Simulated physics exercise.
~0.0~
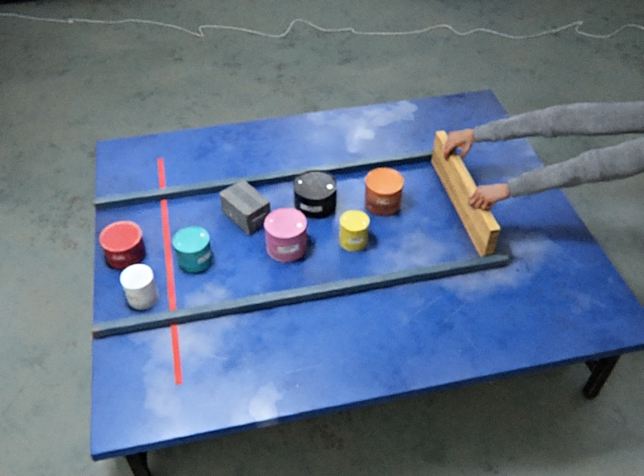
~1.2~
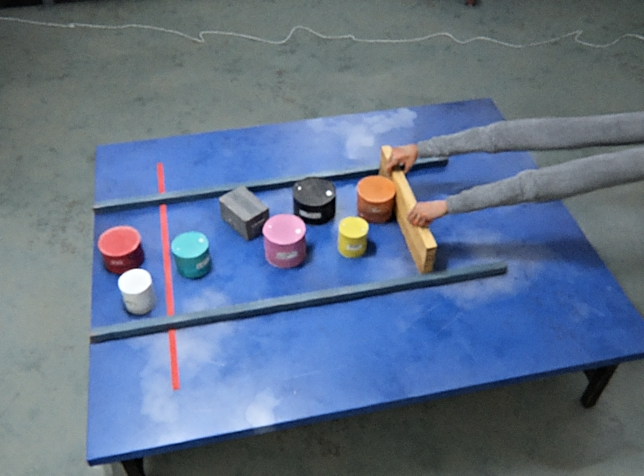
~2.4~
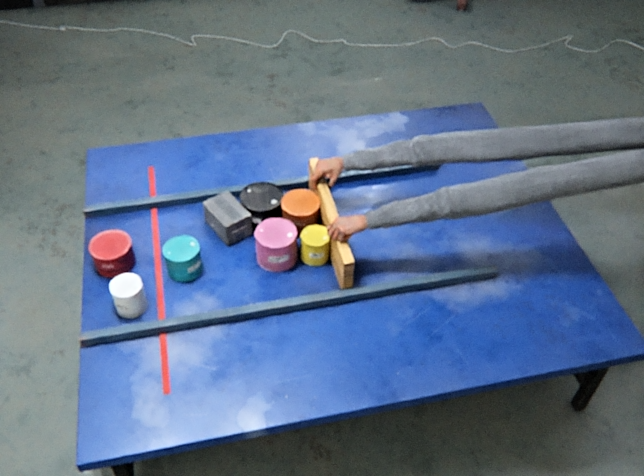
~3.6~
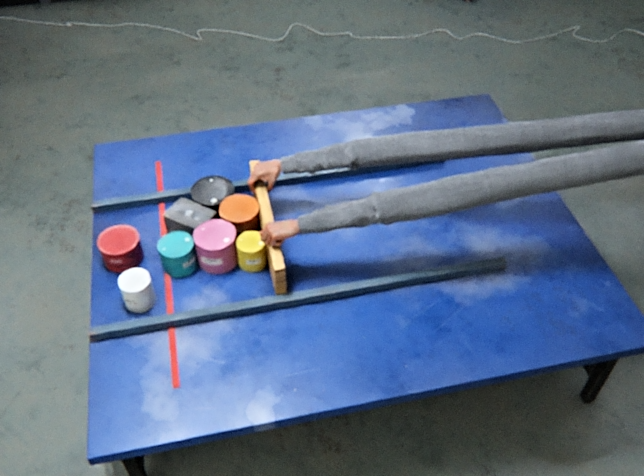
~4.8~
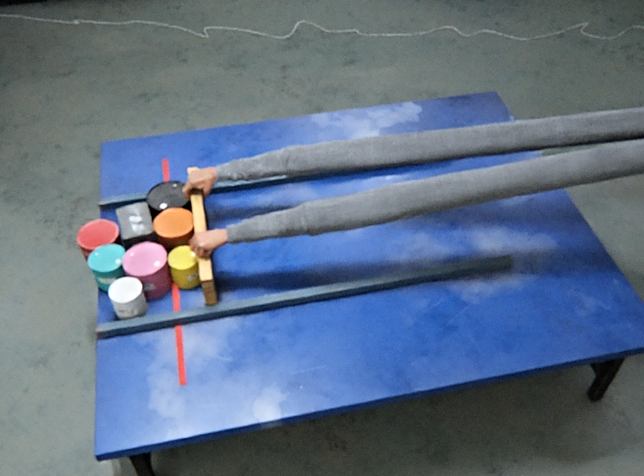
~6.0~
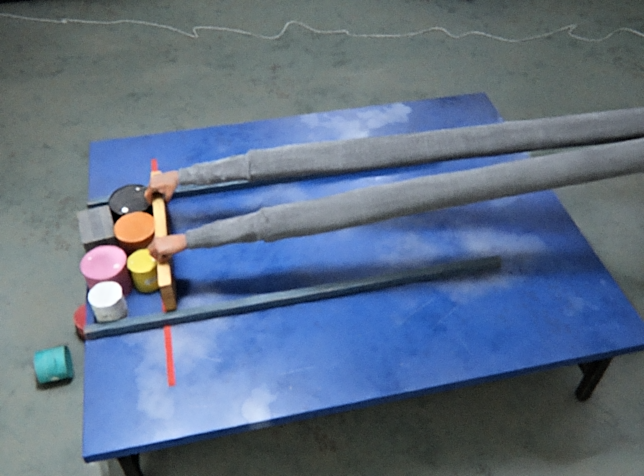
A wooden plank, held upright by two grey-sleeved hands reaching in from the right, stands behind eight objects on a low blue platform, seen from above at an angle. Between two dark battens are orange, yellow, black and pink tubs and a grey block, with turquoise, white and red ones near a red tape line at left. The plank slides left, meeting the orange tub, then gathering the others into a cluster. Pushed on, the cluster crowds the left edge. The turquoise and red tubs go over it, and the plank ends near the tape, the other six still aboard.
